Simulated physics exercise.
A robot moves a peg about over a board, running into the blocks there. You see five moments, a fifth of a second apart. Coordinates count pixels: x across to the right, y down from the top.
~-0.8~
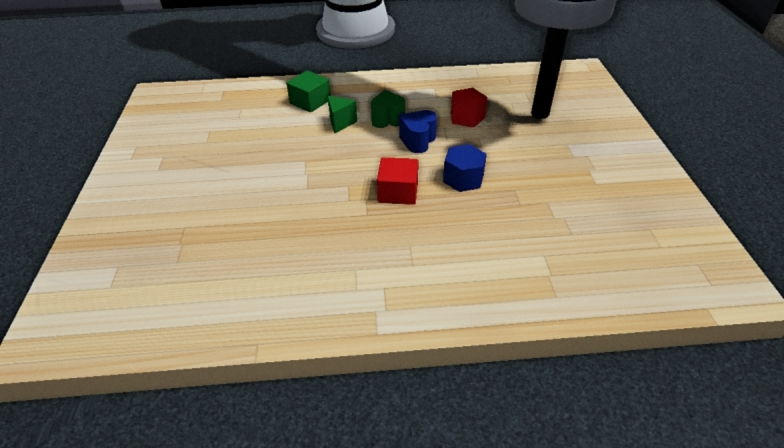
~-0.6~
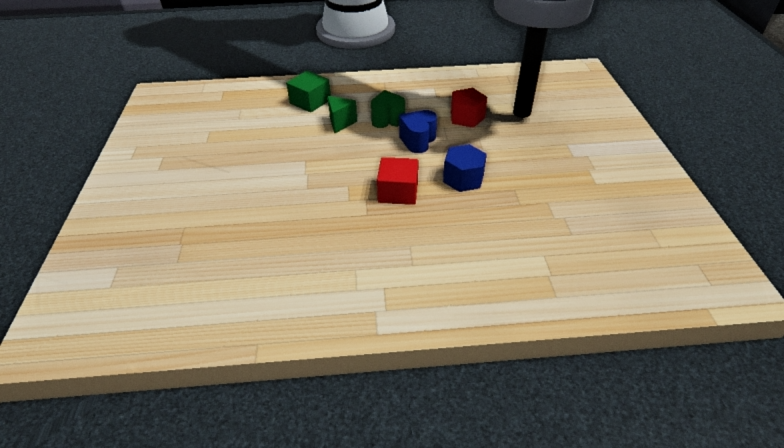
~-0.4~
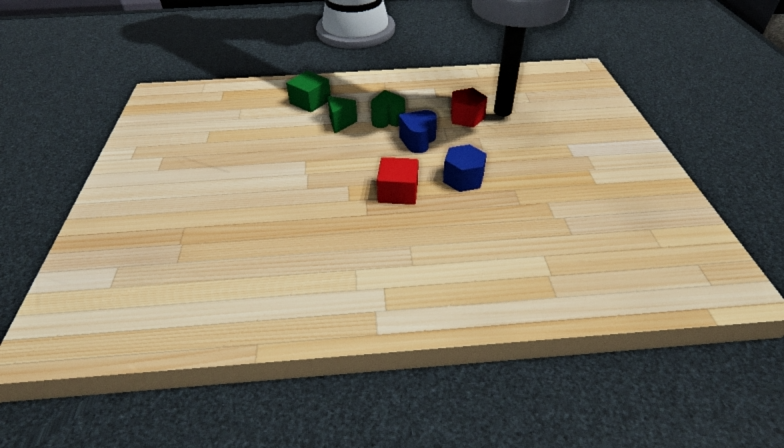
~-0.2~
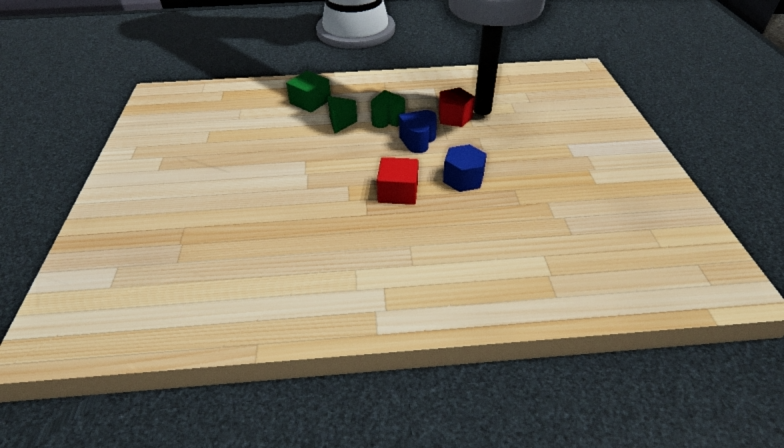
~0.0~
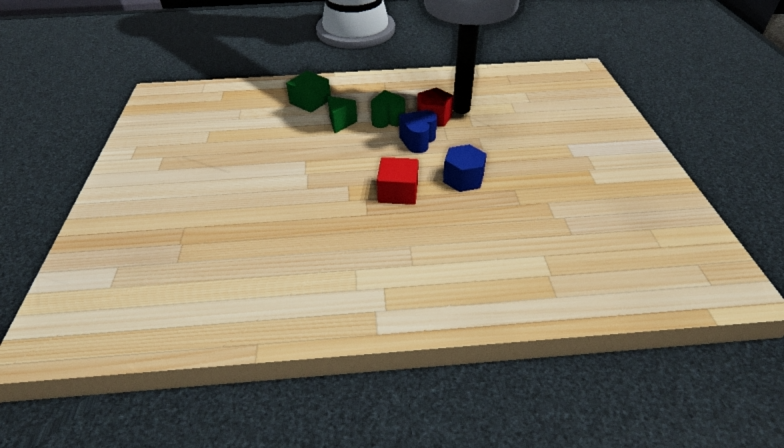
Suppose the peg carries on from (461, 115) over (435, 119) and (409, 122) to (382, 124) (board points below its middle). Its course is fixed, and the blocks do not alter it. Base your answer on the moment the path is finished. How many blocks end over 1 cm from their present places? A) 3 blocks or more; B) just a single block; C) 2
A.
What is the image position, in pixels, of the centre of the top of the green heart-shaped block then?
The centre of its top face lies at (336, 104).
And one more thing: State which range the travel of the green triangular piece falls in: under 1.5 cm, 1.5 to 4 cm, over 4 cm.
The 1.5 to 4 cm band.
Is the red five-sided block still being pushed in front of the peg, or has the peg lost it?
I believe the red five-sided block keeps its place ahead of the peg.
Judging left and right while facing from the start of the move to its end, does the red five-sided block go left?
I expect so.
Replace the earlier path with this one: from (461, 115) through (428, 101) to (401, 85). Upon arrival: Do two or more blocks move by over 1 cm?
No, I don't think so.
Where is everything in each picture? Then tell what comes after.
In the first picture, lower end of the peg (540, 114), tops of blocks, green triangular piece (339, 102), green heart-shaped block (387, 99), blue heart-shaped block (419, 119), red five-sided block (469, 96).
In the second picture, peg (522, 113), blocks as before.
In the third picture, peg (503, 112), blocks as before.
In the fourth picture, peg (483, 111), red five-sided block (456, 96).
In the fifth picture, peg (461, 109), green triangular piece (339, 102), green heart-shaped block (387, 99), blue heart-shaped block (419, 119), red five-sided block (435, 96).
On the path given first. One third of the way, peg (435, 113); green heart-shaped block (374, 100); red five-sided block (407, 100).
Two thirds of the way, peg (408, 116); green triangular piece (328, 101), turned 45° anticlockwise; green heart-shaped block (353, 103), turned 70° clockwise; red five-sided block (383, 107), turned 25° anticlockwise.
At the end, peg (382, 118); green triangular piece (313, 100), turned 60° anticlockwise; green heart-shaped block (336, 104), turned 90° clockwise; blue heart-shaped block not moved; red five-sided block (363, 113), turned 60° anticlockwise.
